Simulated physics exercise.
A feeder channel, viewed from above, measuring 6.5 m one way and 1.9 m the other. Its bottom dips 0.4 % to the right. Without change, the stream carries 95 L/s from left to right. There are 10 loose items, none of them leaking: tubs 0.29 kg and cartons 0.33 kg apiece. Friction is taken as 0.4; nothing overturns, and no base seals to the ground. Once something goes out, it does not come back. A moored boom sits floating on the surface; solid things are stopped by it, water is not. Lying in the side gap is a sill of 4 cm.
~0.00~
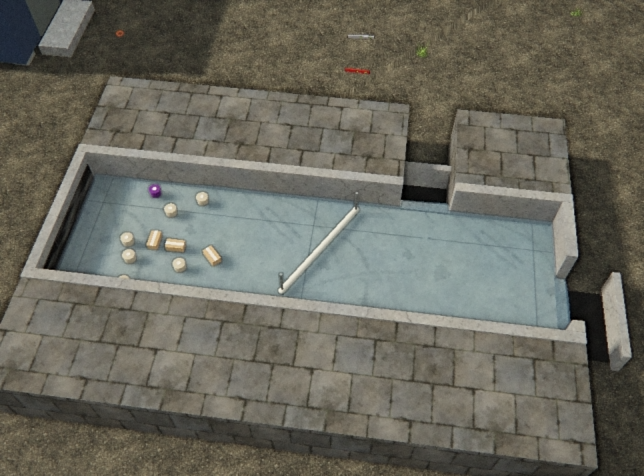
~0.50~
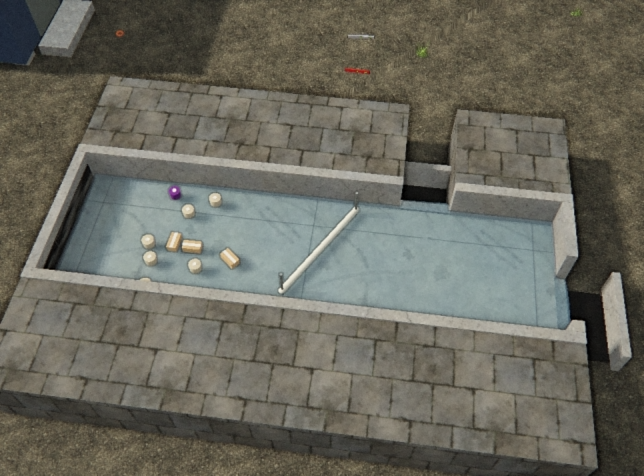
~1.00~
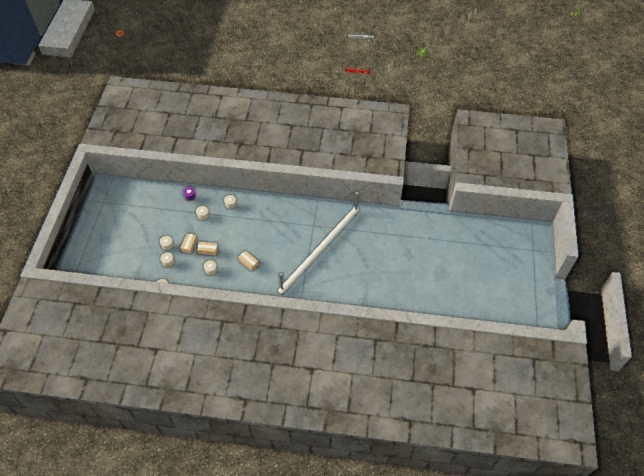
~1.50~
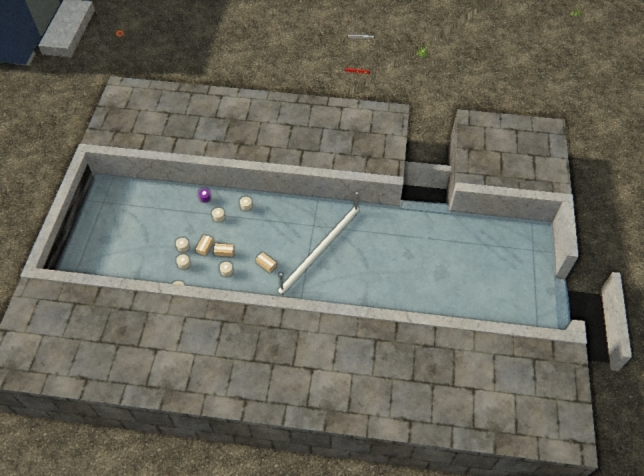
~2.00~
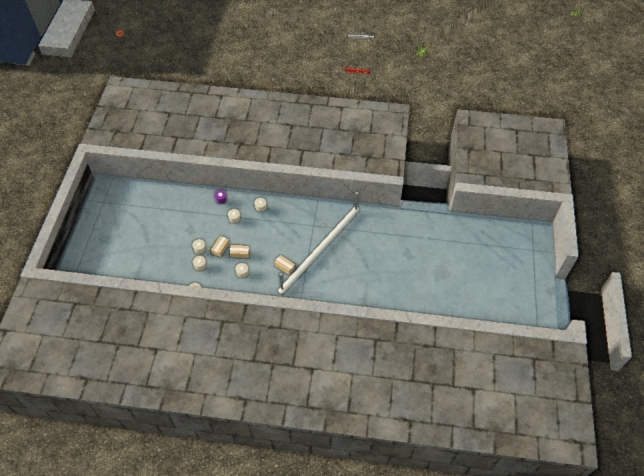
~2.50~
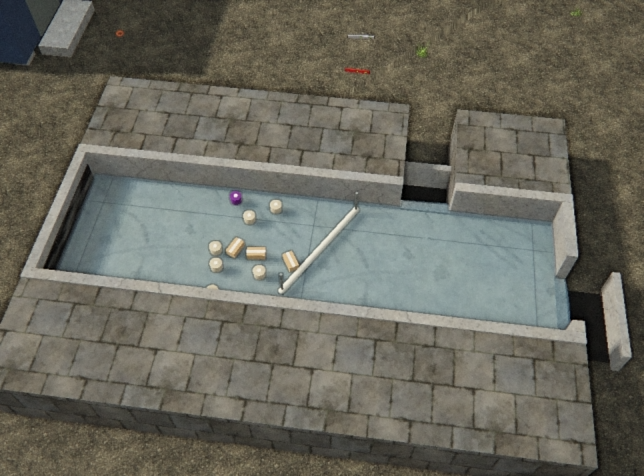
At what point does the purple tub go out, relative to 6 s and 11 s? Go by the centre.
Late or no exit.
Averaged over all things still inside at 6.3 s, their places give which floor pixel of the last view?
(320, 248).
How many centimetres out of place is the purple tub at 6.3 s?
Some 250 cm from the start.
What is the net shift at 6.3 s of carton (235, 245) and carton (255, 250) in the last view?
Answer, in order asked: 200 cm, 200 cm.
After 3.5 s the purple tub is near (268, 200), 1.6 m from its start, afloat; 0 of 10 are out; 10 afloat.
After 6.3 s the purple tub is near (344, 207), 2.7 m from its start, afloat; 0 of 10 are out; 10 afloat.
After 10.0 s the purple tub is near (344, 207), 2.7 m from its start, afloat; 0 of 10 are out; 10 afloat.
After 14.0 s the purple tub is near (344, 207), 2.7 m from its start, afloat; 1 of 10 are out; 9 afloat.
